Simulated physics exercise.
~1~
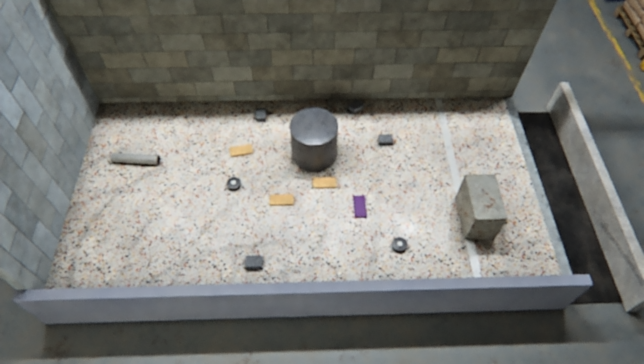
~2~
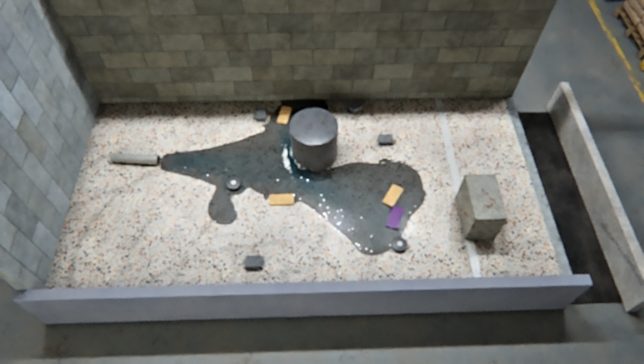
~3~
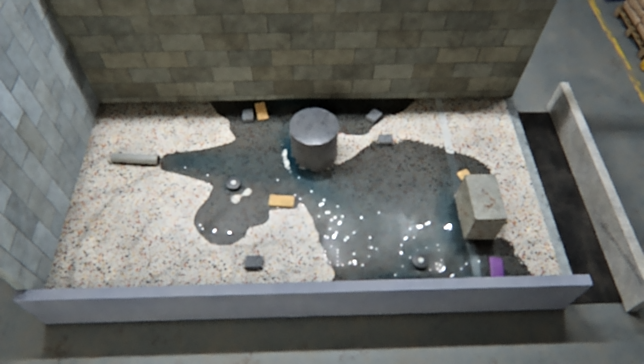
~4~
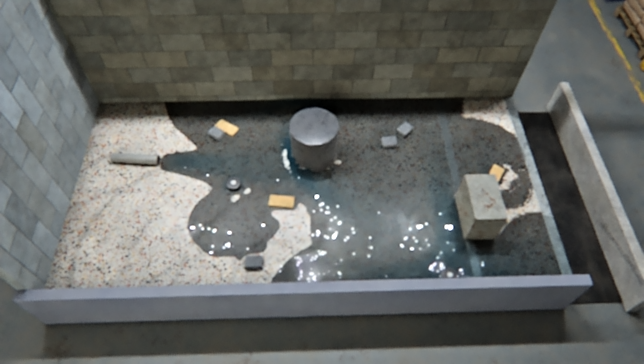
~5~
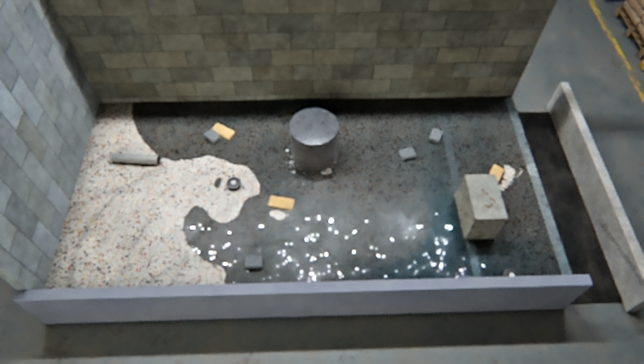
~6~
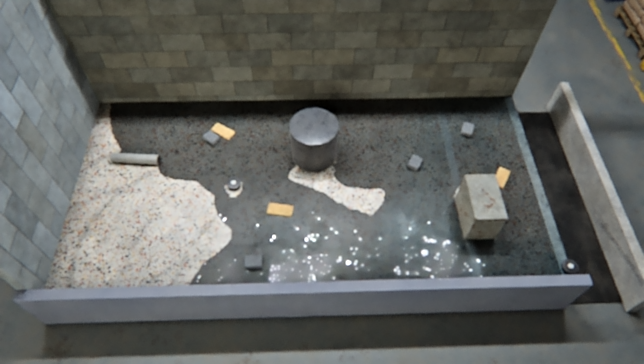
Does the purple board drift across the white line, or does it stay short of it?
The purple board drifts across the white line as the water spreads to the right.
